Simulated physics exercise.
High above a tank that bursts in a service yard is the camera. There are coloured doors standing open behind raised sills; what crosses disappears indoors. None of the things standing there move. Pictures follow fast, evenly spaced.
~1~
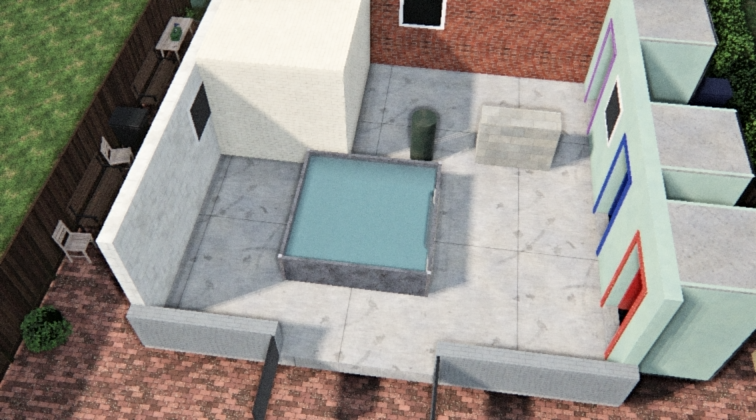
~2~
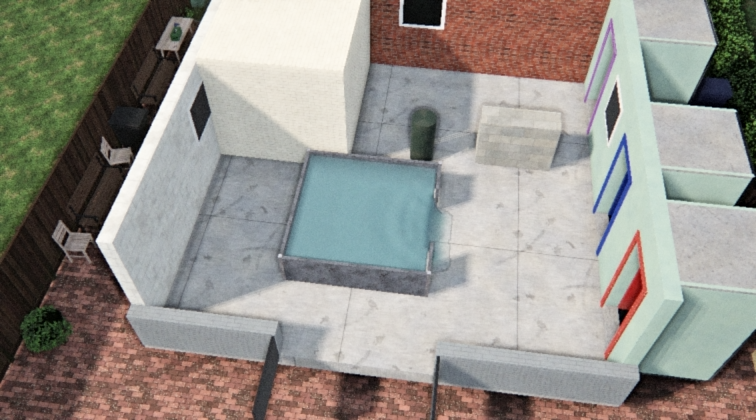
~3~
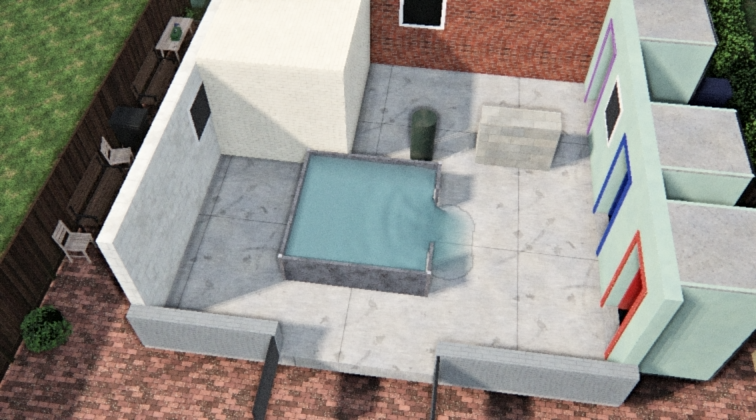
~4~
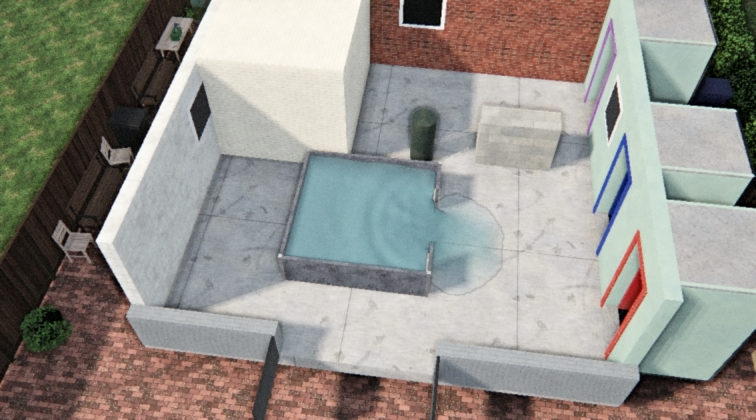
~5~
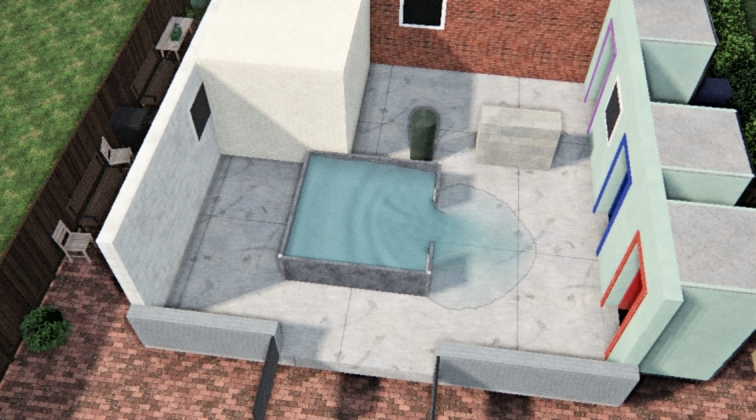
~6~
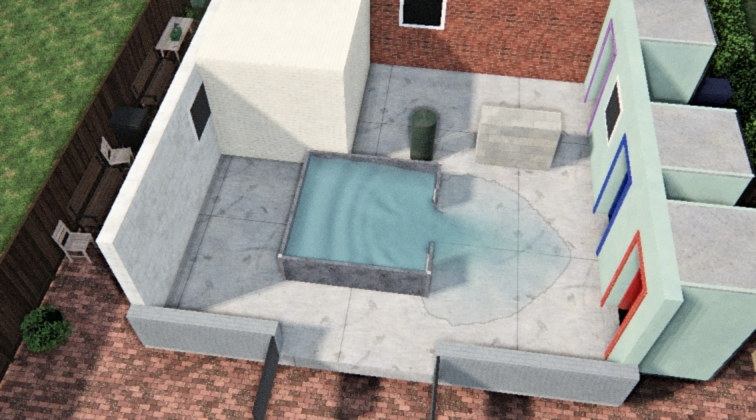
Water pours through a gap in the tank's right side and spreads across the paved yard.
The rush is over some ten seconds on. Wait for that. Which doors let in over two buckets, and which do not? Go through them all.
At the end, purple door: Never tops two buckets, red door: Tops two buckets, blue door: Tops two buckets.
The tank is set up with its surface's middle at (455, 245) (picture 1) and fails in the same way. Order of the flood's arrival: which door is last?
It is the purple-painted one.
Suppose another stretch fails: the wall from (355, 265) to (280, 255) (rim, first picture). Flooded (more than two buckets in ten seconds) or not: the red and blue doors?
In order, the red door one remains short, the blue door one remains short.
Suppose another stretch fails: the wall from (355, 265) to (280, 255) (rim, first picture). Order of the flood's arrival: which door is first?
I'd go with the door marked blue.
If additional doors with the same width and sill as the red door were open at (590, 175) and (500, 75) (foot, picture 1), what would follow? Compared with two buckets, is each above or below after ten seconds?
The first door runs past the limit, while the second remains below the limit.
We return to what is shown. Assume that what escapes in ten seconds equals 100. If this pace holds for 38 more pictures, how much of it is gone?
My reading is about 75 per cent.
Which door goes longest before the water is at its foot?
That would be the one in purple.
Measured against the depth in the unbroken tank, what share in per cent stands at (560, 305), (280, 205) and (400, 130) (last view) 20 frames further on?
In order: Roughly 20, 0 and 0 in a hundred.
A moment on, water covers 25 % of the floor; the purple door not reached, the red door wet at the sill, nothing in, the blue door over two buckets in.
Next, water covers 30 % of the floor; the purple door not reached, the red door over two buckets in, the blue door far over two buckets in.
Then, water covers 40 % of the floor; the purple door wet at the sill, nothing in, the red door far over two buckets in, the blue door far over two buckets in.
Later, water covers 70 % of the floor; the purple door wet at the sill, nothing in, the red door far over two buckets in, the blue door far over two buckets in.
In the end, water covers 95 % of the floor; the purple door wet at the sill, nothing in, the red door far over two buckets in, the blue door far over two buckets in.
